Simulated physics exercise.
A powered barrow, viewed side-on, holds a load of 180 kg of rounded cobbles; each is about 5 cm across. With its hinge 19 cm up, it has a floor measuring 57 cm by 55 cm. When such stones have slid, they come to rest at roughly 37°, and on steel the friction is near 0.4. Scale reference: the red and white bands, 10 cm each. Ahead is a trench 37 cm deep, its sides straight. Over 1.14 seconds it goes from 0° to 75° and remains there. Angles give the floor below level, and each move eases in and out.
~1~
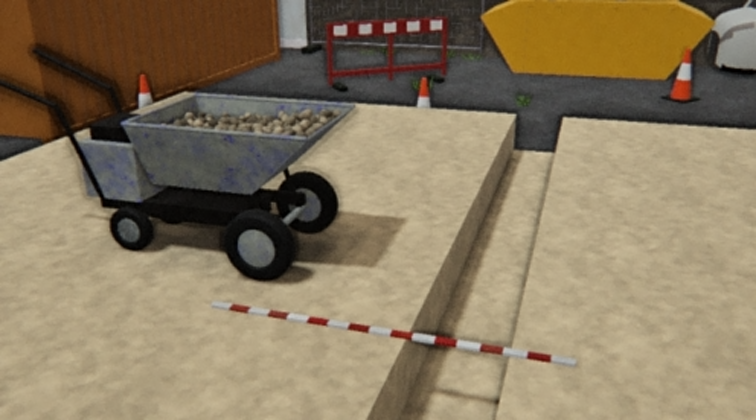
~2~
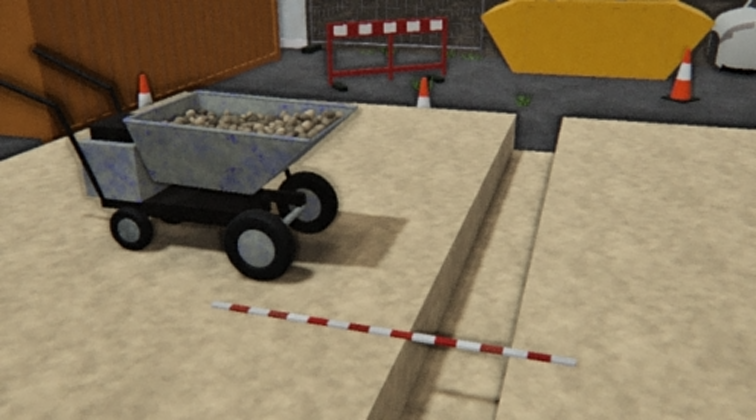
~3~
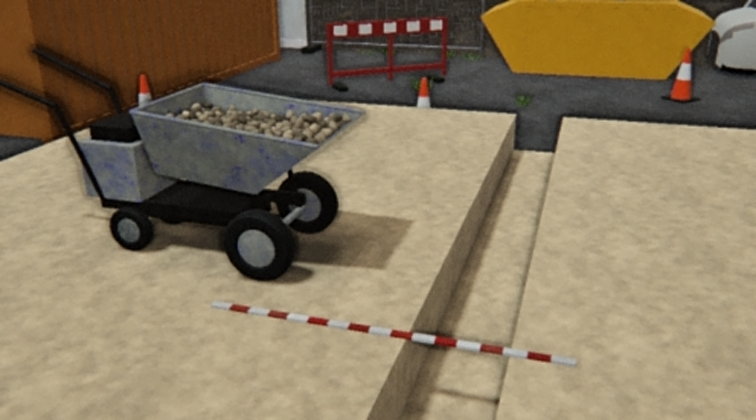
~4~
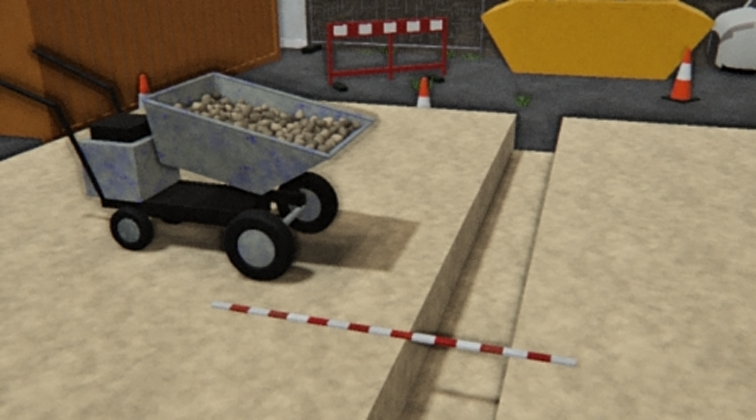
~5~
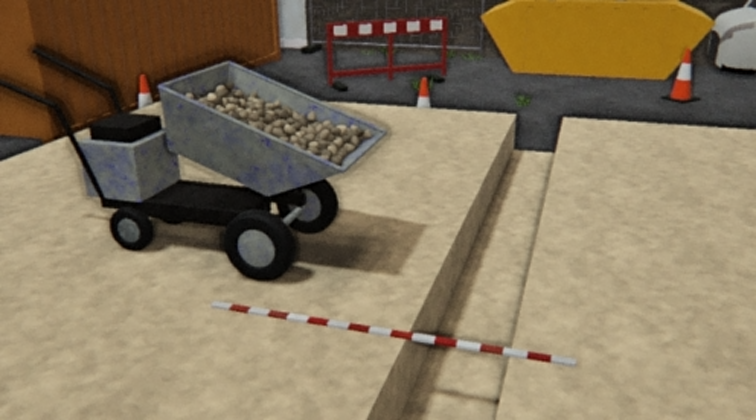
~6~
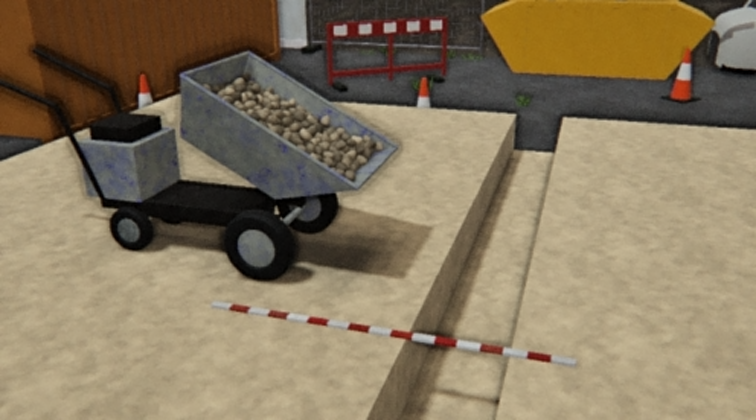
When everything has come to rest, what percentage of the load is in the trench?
About 59 per cent.
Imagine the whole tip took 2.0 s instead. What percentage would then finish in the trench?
It would come to roughly 55 per cent.
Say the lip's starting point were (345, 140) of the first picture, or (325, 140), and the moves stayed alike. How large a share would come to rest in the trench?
100 %, then 85 %.
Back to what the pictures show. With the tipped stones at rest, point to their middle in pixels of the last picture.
Around (476, 331).
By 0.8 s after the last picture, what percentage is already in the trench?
Some 25 per cent.
Then, 0.4 s after the last picture the floor is at 64°, 99 % in the tray, 1 % short of the trench; the foremost stones are at (414, 237).
Then, 0.8 s after the last picture the floor is at 75°, 59 % in the tray, 14 % short of the trench, 27 % in the trench; the foremost stones are at (514, 334).
Then, 1.1 s after the last picture the floor is at 75°, 34 % in the tray, 15 % short of the trench, 51 % in the trench; the foremost stones are at (515, 335).
Then, 3.1 s after the last picture the floor is at 75°, 26 % in the tray, 15 % short of the trench, 59 % in the trench; the foremost stones are at (516, 343).
